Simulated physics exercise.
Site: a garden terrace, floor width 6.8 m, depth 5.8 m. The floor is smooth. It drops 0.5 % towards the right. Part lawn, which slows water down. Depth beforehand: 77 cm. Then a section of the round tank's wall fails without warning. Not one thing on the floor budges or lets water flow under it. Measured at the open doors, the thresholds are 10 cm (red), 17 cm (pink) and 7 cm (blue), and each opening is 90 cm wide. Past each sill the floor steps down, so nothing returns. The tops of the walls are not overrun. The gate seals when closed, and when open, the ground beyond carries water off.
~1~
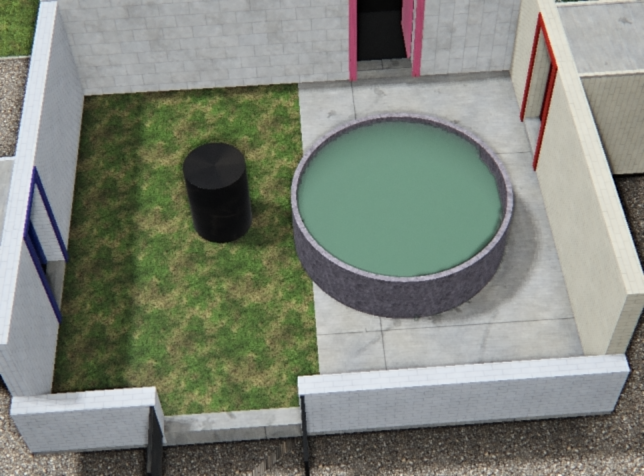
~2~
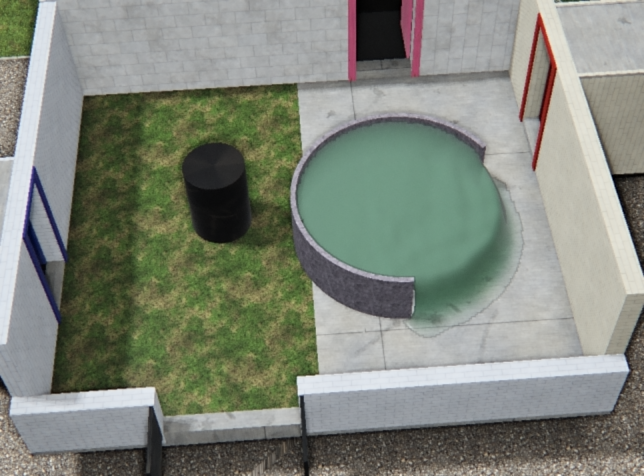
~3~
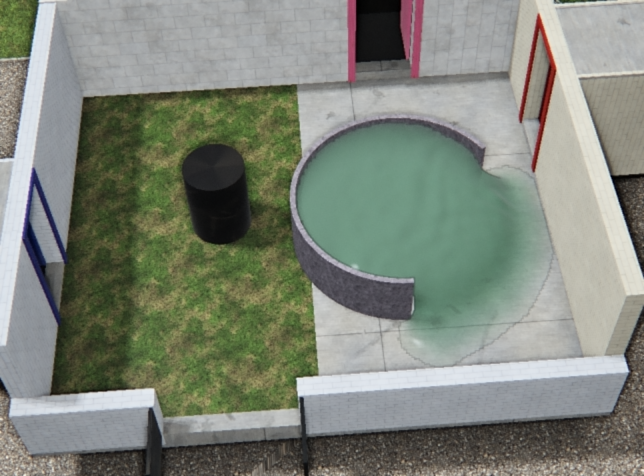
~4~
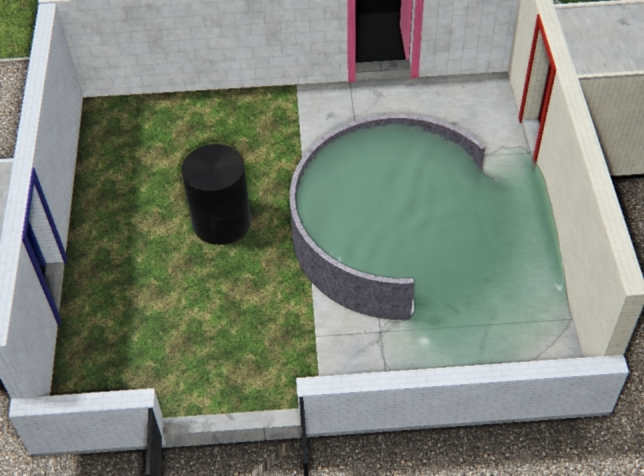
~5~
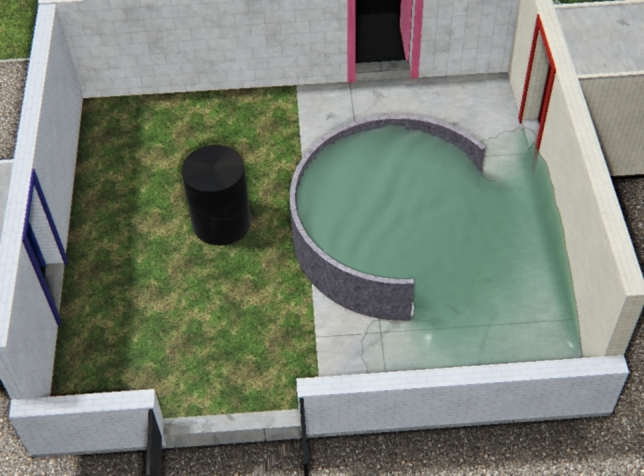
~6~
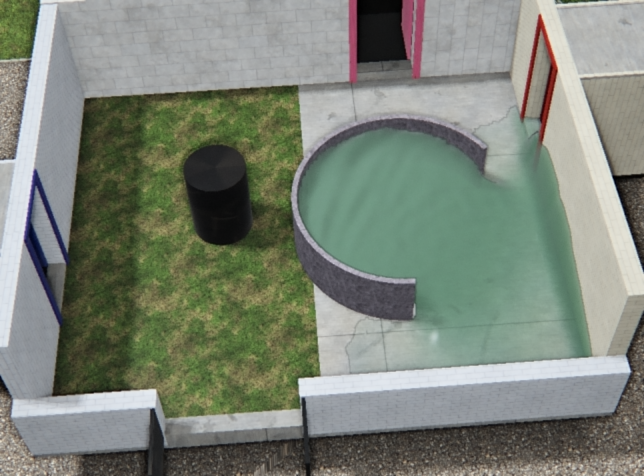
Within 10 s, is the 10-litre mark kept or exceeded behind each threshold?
Red door: Exceeded, pink door: Kept, blue door: Exceeded.
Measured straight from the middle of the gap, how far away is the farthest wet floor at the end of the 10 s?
Distance: Approx. 7.0 m.
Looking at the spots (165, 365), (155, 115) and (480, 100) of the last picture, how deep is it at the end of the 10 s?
Around 11 cm, 12 cm and 11 cm.
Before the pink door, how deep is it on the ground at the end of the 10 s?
Depth: ~ 7.0 cm.
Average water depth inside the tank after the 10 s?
Roughly 12 centimetres.
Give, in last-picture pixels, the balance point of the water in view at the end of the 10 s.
Balance point at about (303, 225).
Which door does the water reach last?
That would be the blue one.
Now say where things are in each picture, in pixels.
The first picture shows the round tank at (401, 195) is whole and still, 77 cm deep.
In the second picture, the front is at (493, 182), 1.5 m from the gap at (495, 254); 0.6 m2 of floor is under water; 77 cm left at the back of the round tank.
In the third picture, the front is at (515, 172), 1.8 m from the gap at (495, 257); 2.4 m2 of floor is under water; 77 cm left at the back of the round tank.
In the fourth picture, water pours out at (494, 259) and has run 2.2 m, to (526, 154); deepest outside 49 cm, 77 cm at the round tank's back.
In the fifth picture, the front is at (520, 131), 2.7 m from the gap at (494, 260); 5.8 m2 of floor is under water; 74 cm left at the back of the round tank.
In the sixth picture, water pours out at (496, 260) and has run 3.1 m, to (516, 109); deepest outside 94 cm, 67 cm at the round tank's back.
A moment later water covers 25 % of the floor and is deepest (77 cm) near (568, 340); red door 16 cm at the sill, 16 L in, pink door not reached, blue door not reached.
Soon after water covers 40 % of the floor and is deepest (61 cm) near (580, 388); red door 14 cm at the sill, 26 L in, pink door 12 cm at the sill, 0 L in, blue door not reached.
Next water covers 70 % of the floor and is deepest (30 cm) near (580, 388); red door 15 cm at the sill, 40 L in, pink door 15 cm at the sill, 0 L in, blue door not reached.
Later on water covers 100 % of the floor and is deepest (24 cm) near (532, 203); red door 11 cm at the sill, 52 L in, pink door 10 cm at the sill, 0 L in, blue door 13 cm at the sill, 59 L in.
At the end water covers 100 % of the floor and is deepest (18 cm) near (296, 209); red door 8 cm at the sill, 55 L in, pink door 7 cm at the sill, 0 L in, blue door 9 cm at the sill, 78 L in.
